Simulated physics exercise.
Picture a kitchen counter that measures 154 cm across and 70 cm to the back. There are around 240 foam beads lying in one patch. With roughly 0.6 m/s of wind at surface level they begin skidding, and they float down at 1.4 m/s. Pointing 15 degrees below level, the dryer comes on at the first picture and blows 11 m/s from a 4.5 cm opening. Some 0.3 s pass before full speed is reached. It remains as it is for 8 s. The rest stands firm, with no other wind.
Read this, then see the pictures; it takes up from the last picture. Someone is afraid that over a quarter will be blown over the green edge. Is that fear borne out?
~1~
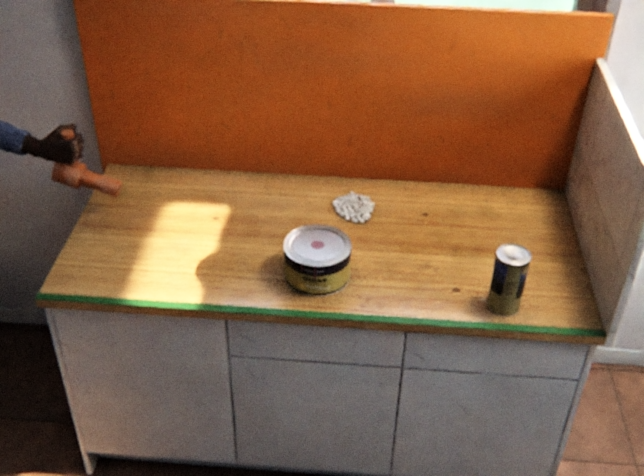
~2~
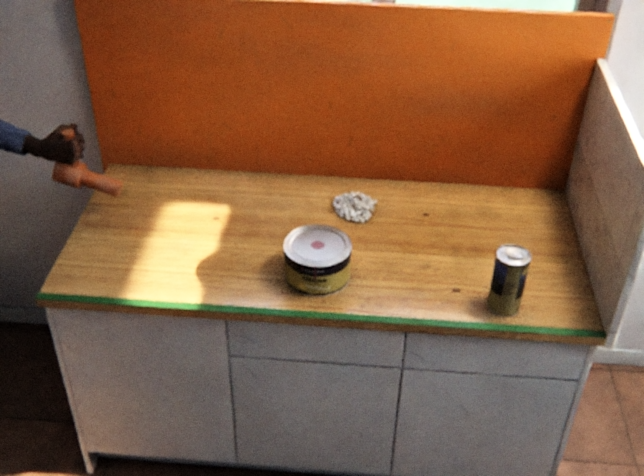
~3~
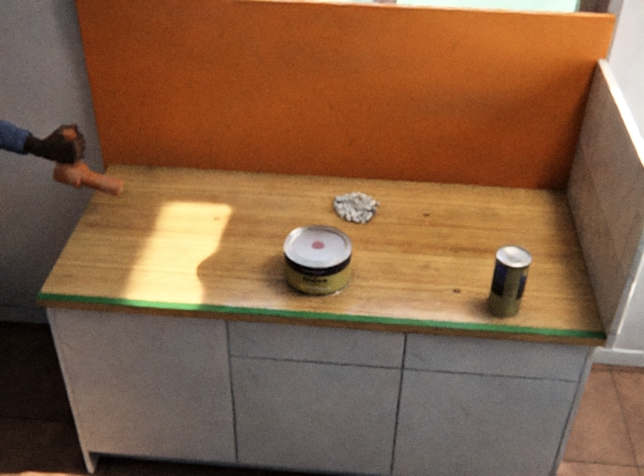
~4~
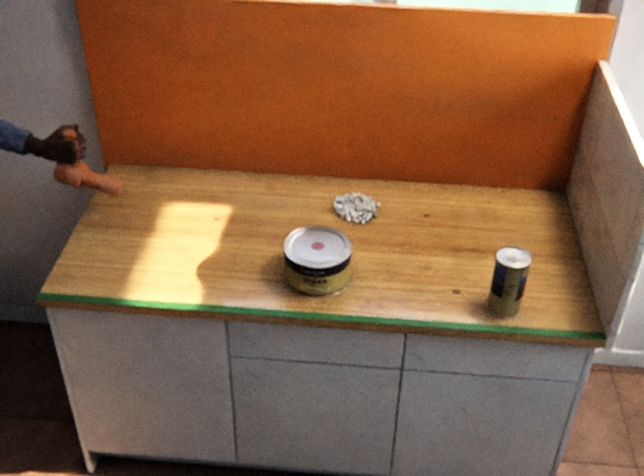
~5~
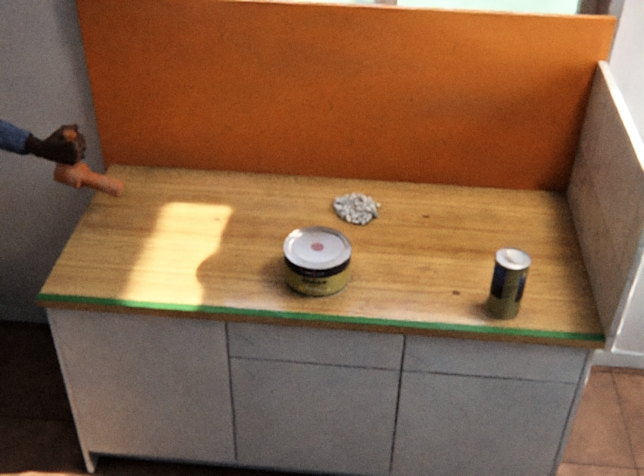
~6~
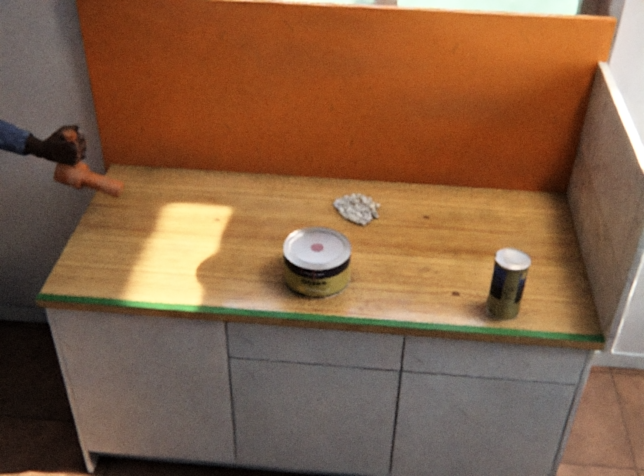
No.
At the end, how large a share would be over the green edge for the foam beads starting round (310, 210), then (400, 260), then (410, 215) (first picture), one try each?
Try by try: About 0 per cent, 90 per cent and 0 per cent.
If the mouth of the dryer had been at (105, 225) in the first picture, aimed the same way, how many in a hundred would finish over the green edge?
0 per cent, roughly.
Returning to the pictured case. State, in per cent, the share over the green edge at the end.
0 per cent or so.
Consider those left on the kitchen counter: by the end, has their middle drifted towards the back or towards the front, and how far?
To the far end, near enough 15 cm.
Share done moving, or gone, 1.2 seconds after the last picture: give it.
That works out to some 15 %.
Then, 1.2 s after the last picture, 0 % are over the green edge; the middle of those still in play is near (559, 196); 14 % have settled or left.
Then, 2.2 s after the last picture, 0 % are over the green edge; the middle of those still in play is near (560, 196); 21 % have settled or left.
Then, 4.1 s after the last picture, 0 % are over the green edge; the middle of those still in play is near (563, 198); 27 % have settled or left.
Then, 7.7 s after the last picture, at the end, 0 % are over the green edge; the middle of those still in play is near (563, 198).
